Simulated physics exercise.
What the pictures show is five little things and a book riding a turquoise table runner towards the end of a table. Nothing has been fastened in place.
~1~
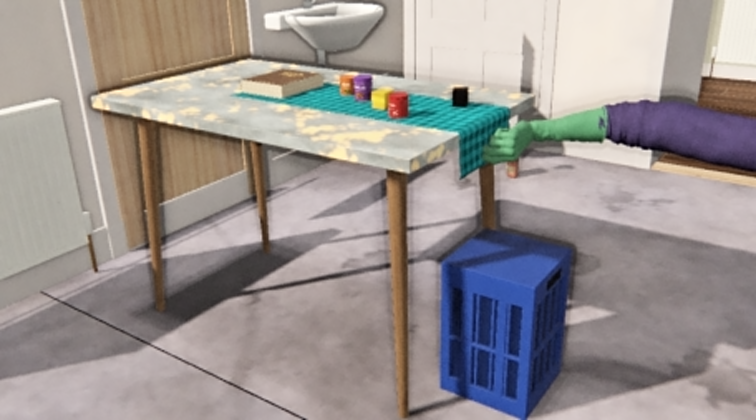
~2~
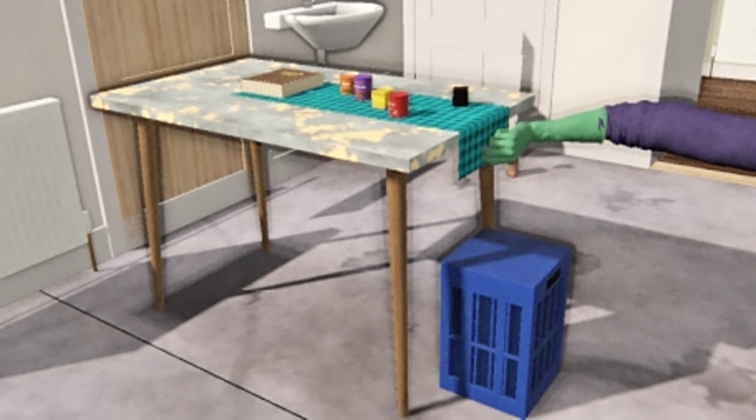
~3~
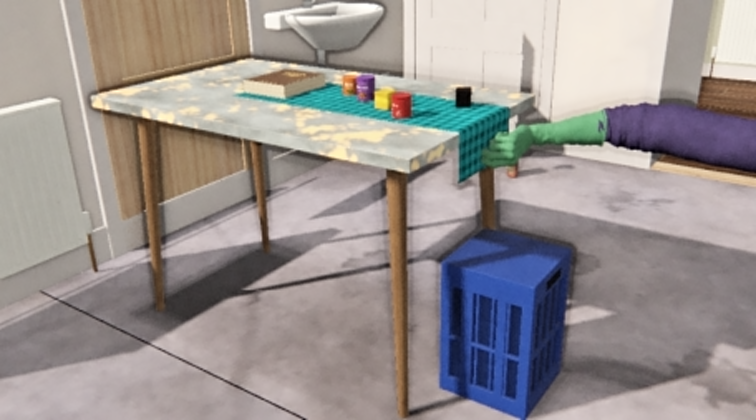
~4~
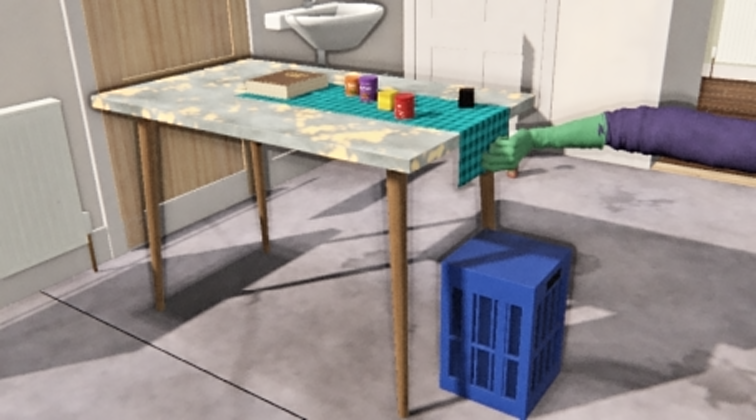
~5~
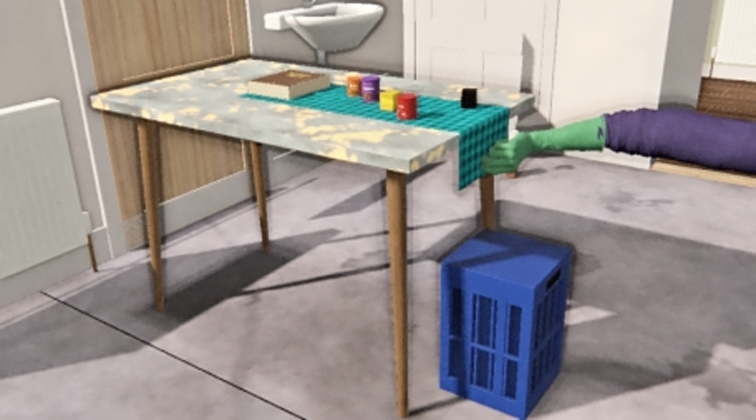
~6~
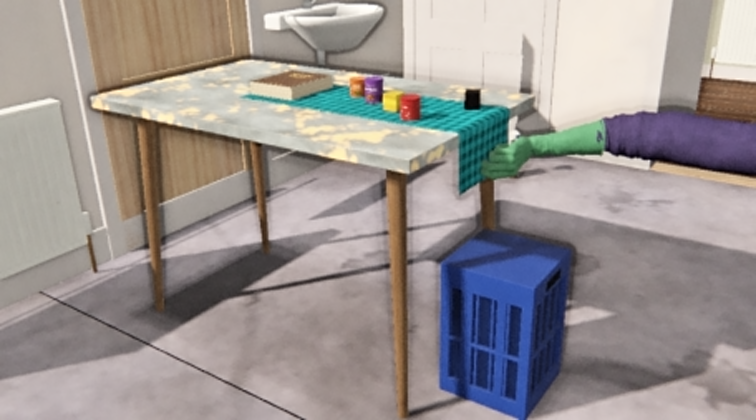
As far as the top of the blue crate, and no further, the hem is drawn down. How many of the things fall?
My guess is it ends up with two missing from the top.
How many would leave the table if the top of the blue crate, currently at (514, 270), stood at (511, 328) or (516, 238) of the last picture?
That would make 4 and 1.
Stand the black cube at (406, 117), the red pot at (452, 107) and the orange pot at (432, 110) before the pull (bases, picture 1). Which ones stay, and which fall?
The black cube topples down, the red pot topples down, and the orange pot topples down.
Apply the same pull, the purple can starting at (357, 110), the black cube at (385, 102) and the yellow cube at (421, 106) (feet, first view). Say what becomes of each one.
So the purple can stays aboard, the black cube stays aboard, and the yellow cube leaves the top.
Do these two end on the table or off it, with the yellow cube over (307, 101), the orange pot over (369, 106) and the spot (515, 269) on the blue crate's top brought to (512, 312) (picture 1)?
The yellow cube stays put; the orange pot is lost.
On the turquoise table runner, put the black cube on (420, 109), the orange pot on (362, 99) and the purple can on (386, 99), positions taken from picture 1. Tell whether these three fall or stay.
Result - the black cube comes off, the orange pot stays put, and the purple can stays put.
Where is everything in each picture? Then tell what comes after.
In the first frame, hem (459, 180); black cube (461, 88); red pot (399, 94); yellow cube (383, 91); purple can (363, 76); orange pot (348, 76); top of the crate (515, 269).
In the second frame, hem (458, 181); black cube (461, 88).
In the third frame, hem (458, 184); red pot (402, 95).
In the fourth frame, hem (458, 188); yellow cube (389, 92); top of the crate (515, 269).
In the fifth frame, hem (458, 191); purple can (371, 77).
In the sixth frame, hem (459, 196); black cube (473, 90); red pot (411, 96); yellow cube (394, 93); purple can (374, 78); orange pot (358, 78).
Early on, hem near (484, 234); black cube gone.
Midway, hem on the crate; black cube and red pot gone.
Finally, hem on the crate; black cube and red pot gone. It carries off two.
